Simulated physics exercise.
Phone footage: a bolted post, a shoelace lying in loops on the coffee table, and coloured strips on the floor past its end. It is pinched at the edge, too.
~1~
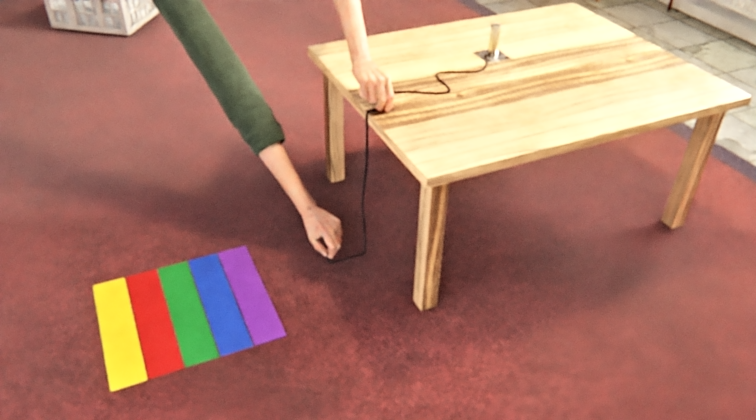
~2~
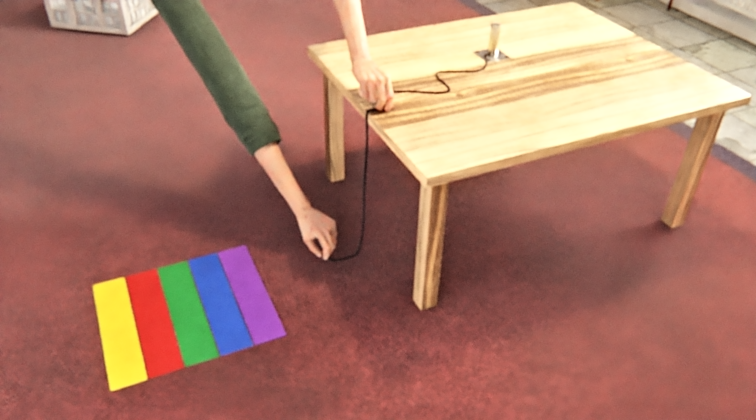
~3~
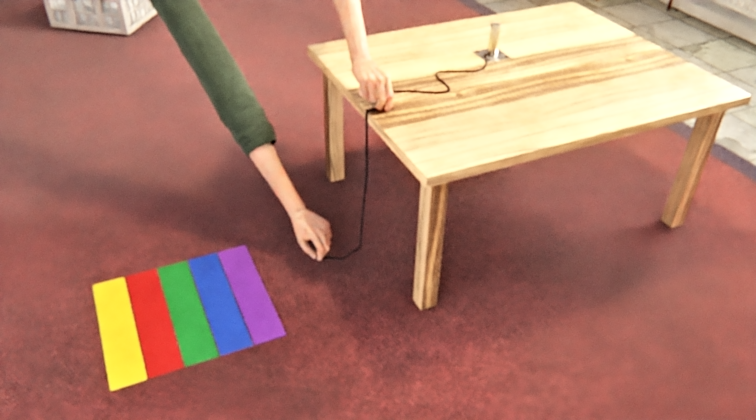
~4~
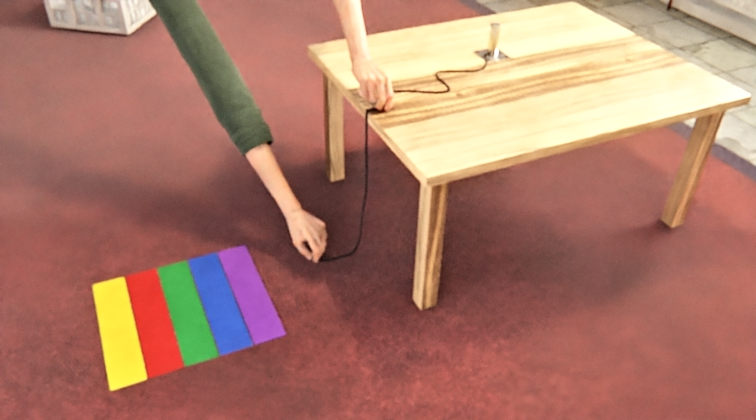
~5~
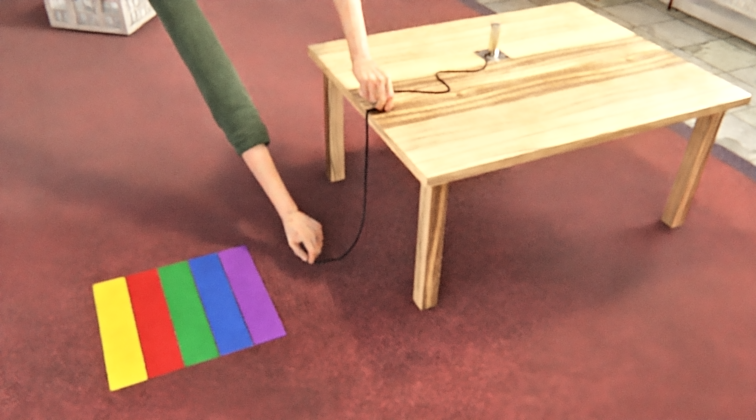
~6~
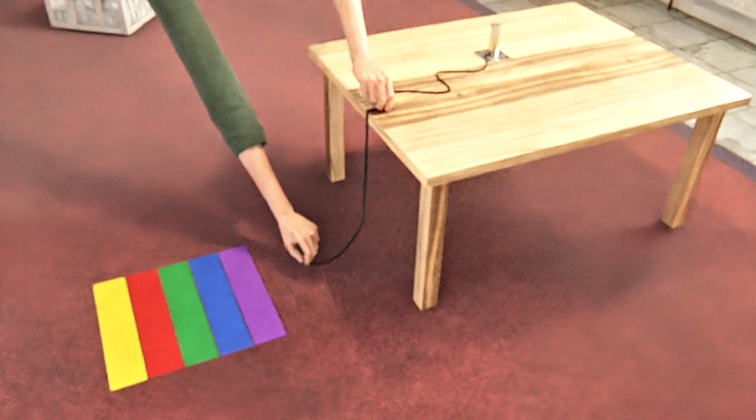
The clip opens on a shoelace lying in loops on a wooden coffee table, one hand pinching it at the edge while the other holds its hanging end near the floor. The lower hand then draws the end slightly left, toward the purple strip of a colored mat, while the upper hand stays still.
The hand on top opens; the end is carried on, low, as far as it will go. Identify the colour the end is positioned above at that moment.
It is positioned above red.
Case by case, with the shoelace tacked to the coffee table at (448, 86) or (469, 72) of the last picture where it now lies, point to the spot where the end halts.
(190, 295), then (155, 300).
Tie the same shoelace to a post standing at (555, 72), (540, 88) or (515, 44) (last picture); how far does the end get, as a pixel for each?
Estimated pixels per try: (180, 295); (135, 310); (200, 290).
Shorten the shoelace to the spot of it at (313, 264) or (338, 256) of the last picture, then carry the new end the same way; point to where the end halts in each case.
Taking the tries in order, the answers are (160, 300) and (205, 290).
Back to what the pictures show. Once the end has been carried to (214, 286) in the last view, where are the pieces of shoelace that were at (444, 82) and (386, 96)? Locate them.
The first one ends up at (415, 85) and the second one at (358, 128).
Soon after, end near (215, 286); over blue.
After that, end near (170, 298); over green.
At the stop, end near (141, 306); over red. It halts on the red strip.
